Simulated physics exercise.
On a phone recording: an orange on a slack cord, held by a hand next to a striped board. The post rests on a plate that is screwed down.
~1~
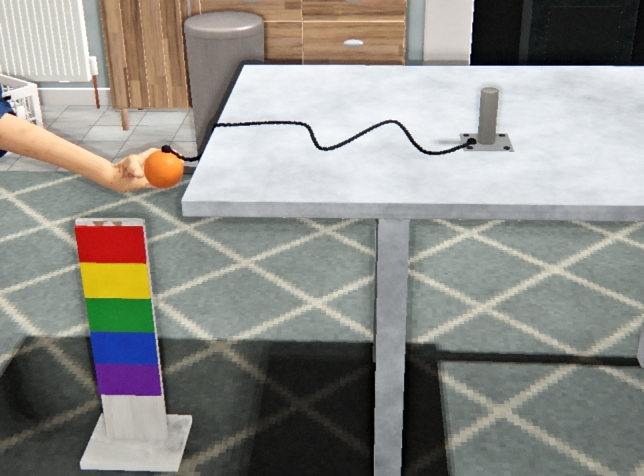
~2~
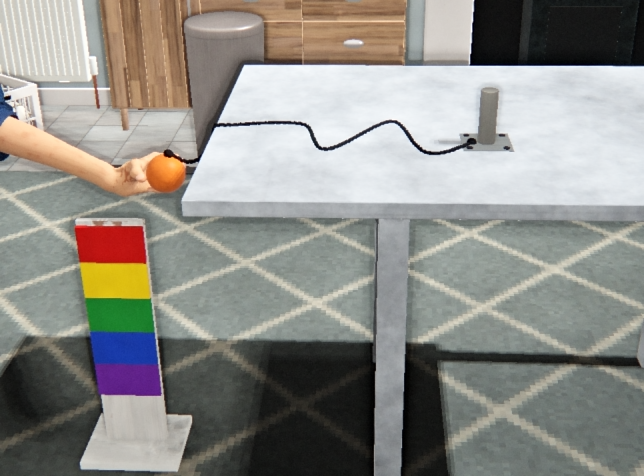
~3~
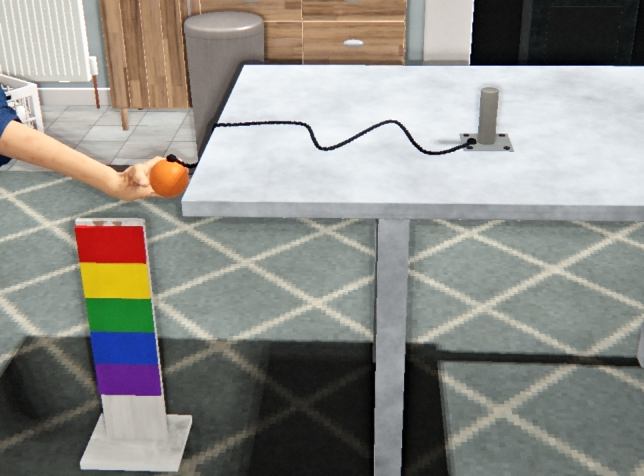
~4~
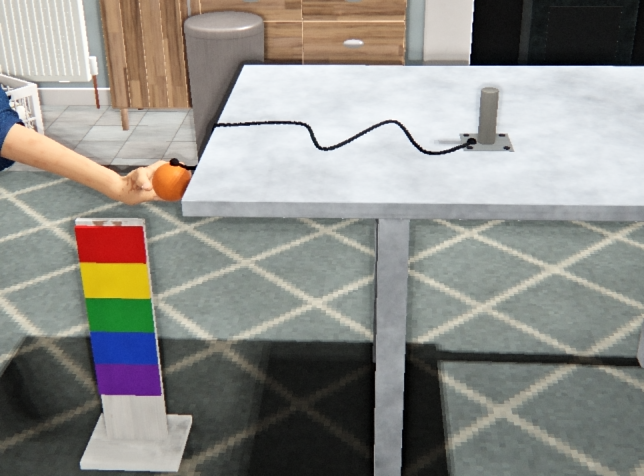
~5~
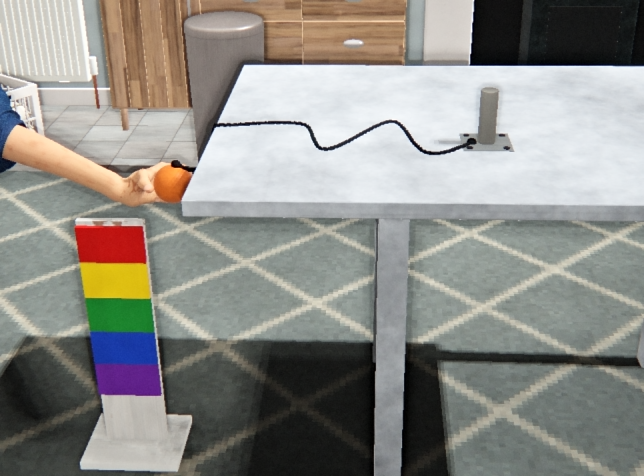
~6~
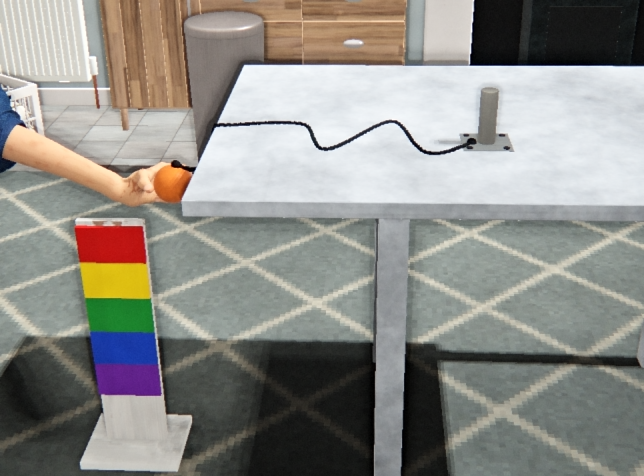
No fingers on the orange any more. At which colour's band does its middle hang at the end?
The blue band.
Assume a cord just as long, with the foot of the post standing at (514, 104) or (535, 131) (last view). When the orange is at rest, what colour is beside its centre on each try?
Answer, in order: Green, green.
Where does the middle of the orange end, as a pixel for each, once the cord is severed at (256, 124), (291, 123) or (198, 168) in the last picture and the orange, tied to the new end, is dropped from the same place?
One spot per try: (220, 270), (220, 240), and (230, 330).
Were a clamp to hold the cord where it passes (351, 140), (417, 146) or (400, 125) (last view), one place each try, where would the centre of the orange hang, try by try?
The places are (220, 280), (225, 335) and (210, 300).
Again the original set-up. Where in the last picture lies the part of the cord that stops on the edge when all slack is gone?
About (323, 149).
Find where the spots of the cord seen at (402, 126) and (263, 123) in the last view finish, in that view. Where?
Roughly (333, 136) for the first and (219, 242) for the second.
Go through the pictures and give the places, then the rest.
The first picture shows orange (164, 169); red (110, 246); yellow (115, 282); green (119, 316); blue (124, 349); purple (128, 381).
The second picture shows orange (166, 173); cord through (442, 153) (402, 126) (348, 142) (311, 131) (237, 125).
The third picture shows orange (169, 178).
The fourth picture shows orange (172, 182); cord through (442, 153) (402, 126) (348, 142) (311, 131) (237, 125).
The fifth picture shows orange (173, 184).
The sixth picture shows orange (173, 184); cord through (442, 153) (402, 126) (348, 142) (311, 131) (237, 125).
Early on, orange near (226, 321); level with green.
Midway, orange near (210, 349); level with blue.
Finally, orange near (234, 356); level with blue. The cord holds its middle at blue.
